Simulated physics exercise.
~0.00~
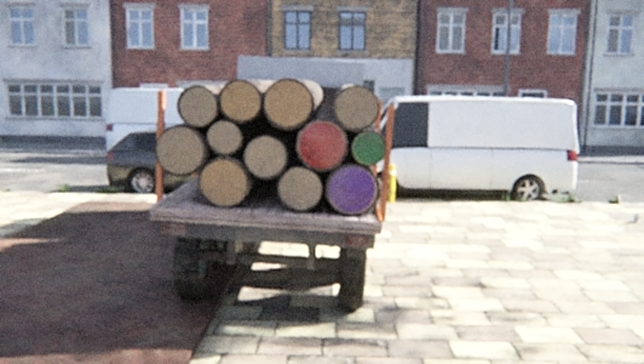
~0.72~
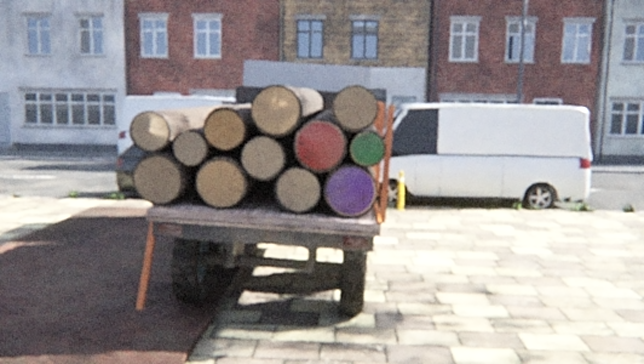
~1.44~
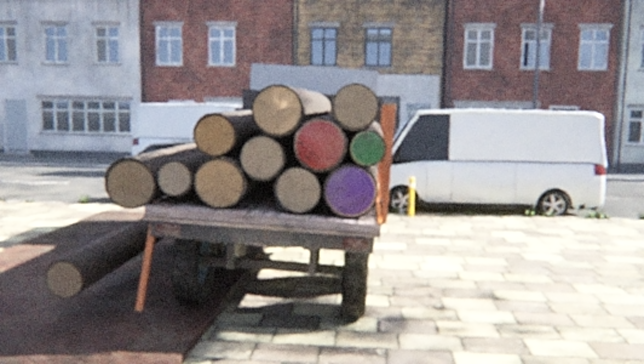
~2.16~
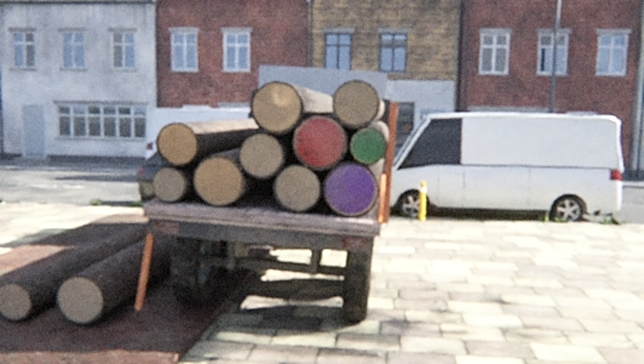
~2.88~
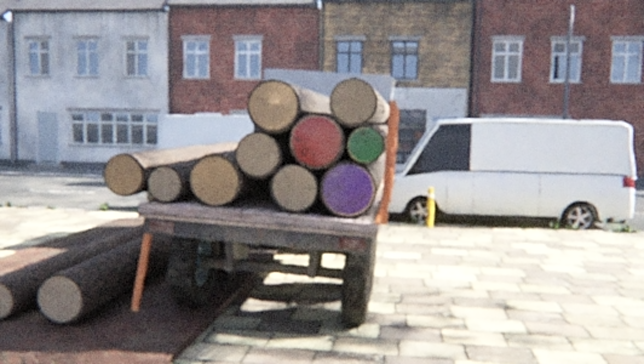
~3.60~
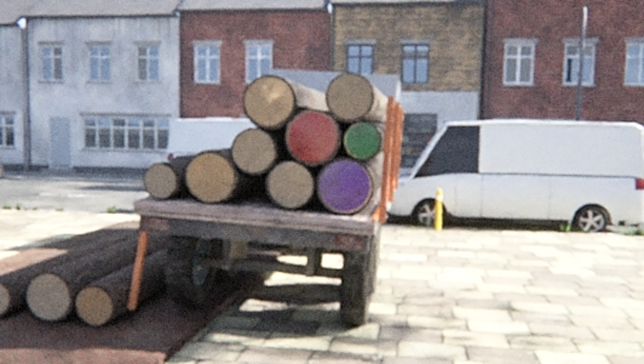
The clip opens on the back of a parked flatbed lorry stacked with logs, among them a red, a green and a purple one near the right side. The orange posts on the left swing out and down, while those on the right stay upright. The logs on the left shift outward, and one drops over the left edge onto the dark ground. More follow it down while the view drifts slightly sideways. By the end, three logs lie beside the lorry, and the red, green and purple ones remain aboard with the rest.
